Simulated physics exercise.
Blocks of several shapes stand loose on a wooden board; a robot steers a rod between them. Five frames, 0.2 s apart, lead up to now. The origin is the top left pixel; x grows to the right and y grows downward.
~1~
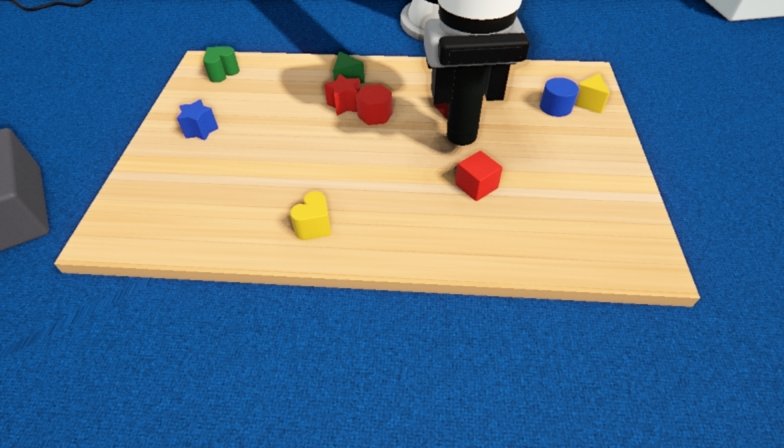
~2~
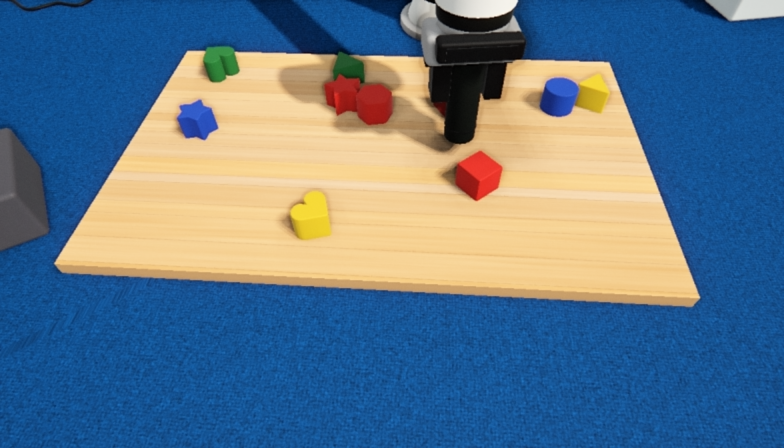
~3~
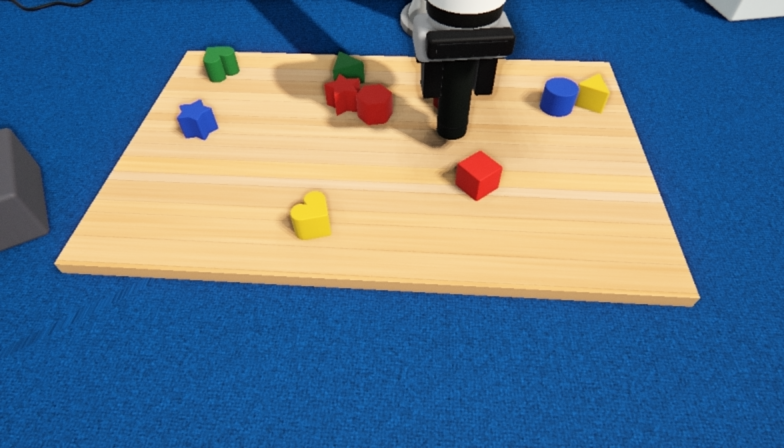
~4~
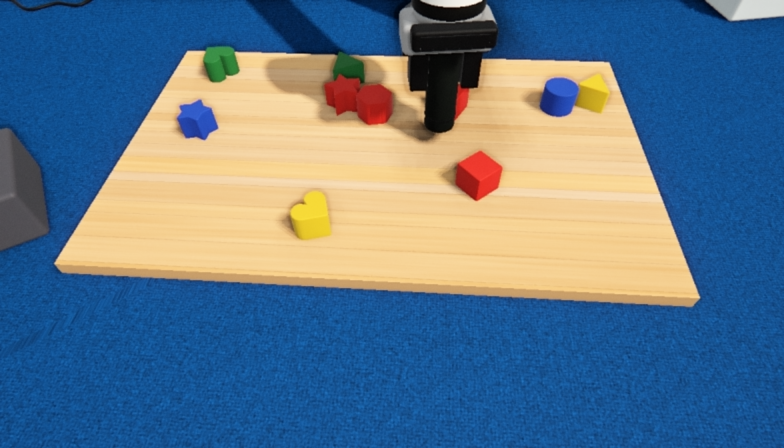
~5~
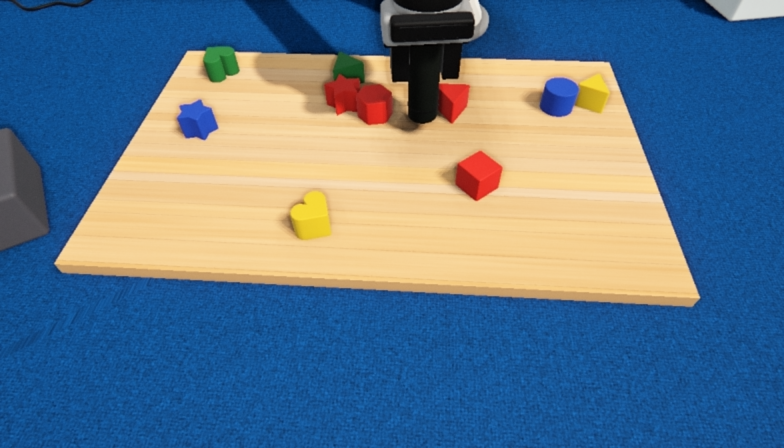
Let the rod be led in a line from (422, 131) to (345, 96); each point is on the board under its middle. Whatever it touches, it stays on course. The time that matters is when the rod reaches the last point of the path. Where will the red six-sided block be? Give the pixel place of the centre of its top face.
Its top face will be centred at roughly (313, 77).
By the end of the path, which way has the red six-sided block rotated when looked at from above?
Its spin: Anticlockwise.
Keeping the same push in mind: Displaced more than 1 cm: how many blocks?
The result: Two blocks.
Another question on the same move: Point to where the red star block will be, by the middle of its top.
If I read the scene right, the answer is (286, 73).
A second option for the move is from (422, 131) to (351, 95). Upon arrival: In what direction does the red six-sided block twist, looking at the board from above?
Viewed from the top, it goes anticlockwise.
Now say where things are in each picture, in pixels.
In the first frame, rod's lower end (462, 137); red star block (343, 84); green triangular block (345, 61); red six-sided block (374, 94).
In the second frame, rod (459, 135); blocks still.
In the third frame, rod (451, 131); blocks still.
In the fourth frame, rod (439, 124); blocks still.
In the fifth frame, rod (422, 115); red star block (343, 84); green triangular block (345, 61); red six-sided block (374, 94).
On the path given first. One third of the way, rod (394, 103); red star block (338, 83), turned 15° clockwise; red six-sided block (365, 92).
Two thirds of the way, rod (368, 91); red star block (312, 77), turned 25° clockwise; red six-sided block (337, 84), turned 30° anticlockwise.
At the end, rod (343, 80); red star block (286, 73), turned 15° clockwise; green triangular block still; red six-sided block (313, 77), turned 40° anticlockwise.
